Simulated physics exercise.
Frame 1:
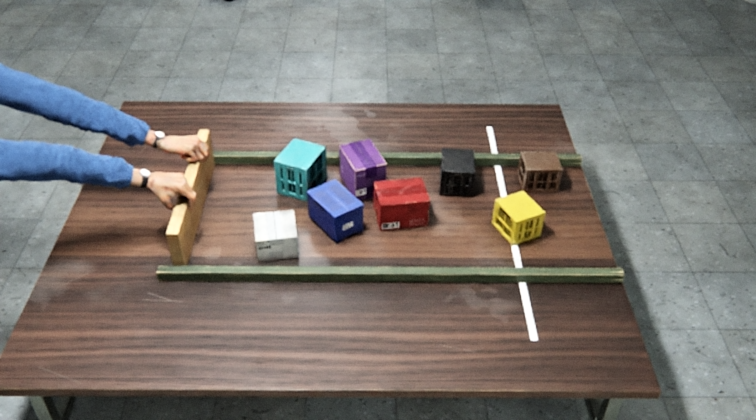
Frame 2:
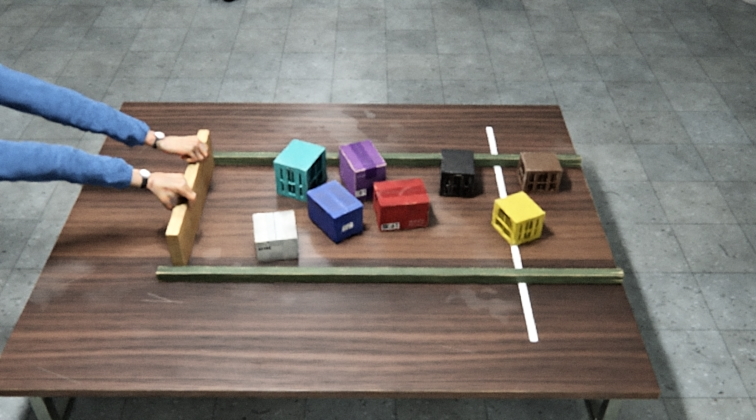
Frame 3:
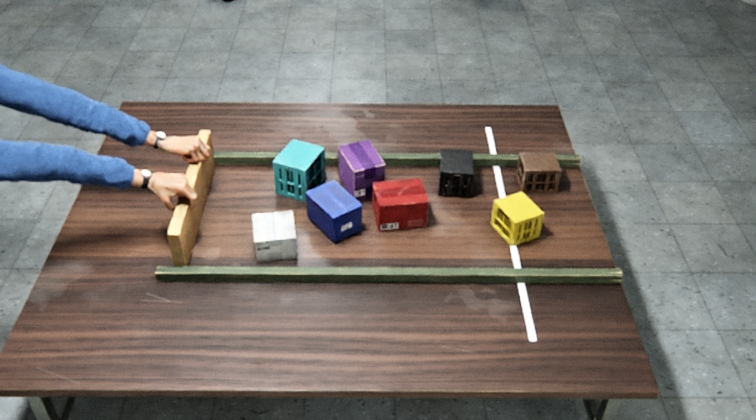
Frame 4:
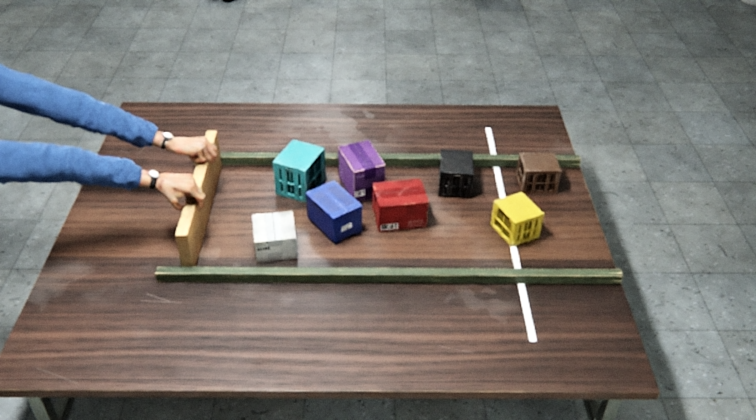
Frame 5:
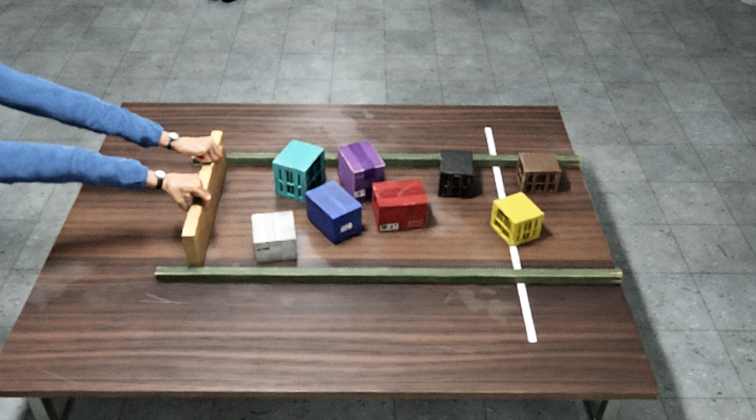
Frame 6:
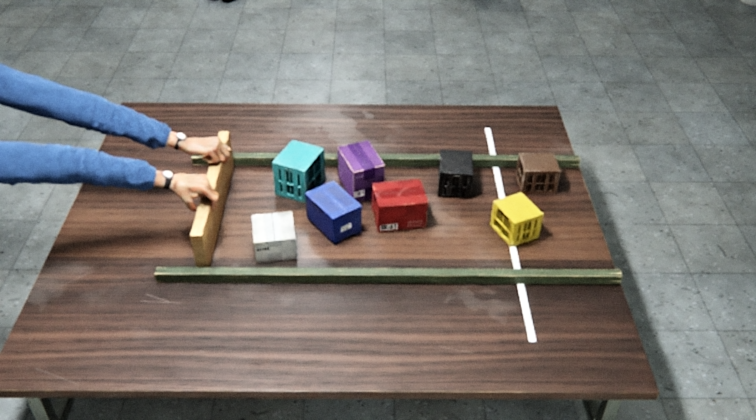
The clip shows two hands in blue sleeves holding a wooden plank upright on a table scattered with colourful boxes and crates; the plank stays nearly still, then slides slightly right, while the packages remain essentially in place.
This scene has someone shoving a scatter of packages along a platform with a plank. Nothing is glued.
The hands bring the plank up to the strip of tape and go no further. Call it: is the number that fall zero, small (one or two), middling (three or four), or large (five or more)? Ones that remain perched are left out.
It is small.
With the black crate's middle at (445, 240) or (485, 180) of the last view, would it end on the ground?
Note, in order: Ends up still on; ends up still on.
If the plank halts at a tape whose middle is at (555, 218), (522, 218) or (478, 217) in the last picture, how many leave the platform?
The three tries give 5, 2 and 1.
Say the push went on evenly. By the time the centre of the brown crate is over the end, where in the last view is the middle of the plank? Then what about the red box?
The middle is at (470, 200) when it's the brown crate, and at (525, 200) when it's the red box.
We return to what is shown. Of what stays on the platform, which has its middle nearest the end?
That's the black crate.
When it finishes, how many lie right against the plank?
The count in contact is 3.
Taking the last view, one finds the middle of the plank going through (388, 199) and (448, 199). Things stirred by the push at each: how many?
Counts: 6 / 8.
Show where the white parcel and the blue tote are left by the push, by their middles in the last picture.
First (537, 251), then (540, 214).
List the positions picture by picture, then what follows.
The first picture shows brown crate (539, 172); yellow crate (518, 218); black crate (457, 172); plank (193, 196); tape (508, 216).
The second picture shows yellow crate (518, 219); blue tote (335, 212).
The third picture shows black crate (456, 173); red box (400, 205).
The fourth picture shows brown crate (538, 173); purple box (362, 171).
The fifth picture shows yellow crate (517, 219); turquoise crate (300, 171).
The sixth picture shows brown crate (538, 173); yellow crate (516, 219); black crate (455, 174); plank (214, 197); tape (507, 217).
Soon after, none off yet; brown crate at rest near (538, 173); yellow crate at rest near (516, 219); black crate at rest near (455, 174).
After that, none off yet; brown crate at rest near (538, 173); yellow crate at rest near (516, 219); black crate displaced a little near (466, 174).
And then, none off yet; brown crate displaced about its own width near (570, 174); yellow crate displaced a little near (534, 231); black crate displaced well along near (536, 172).
In the end, the number that fall off is one or two; gone, brown crate.
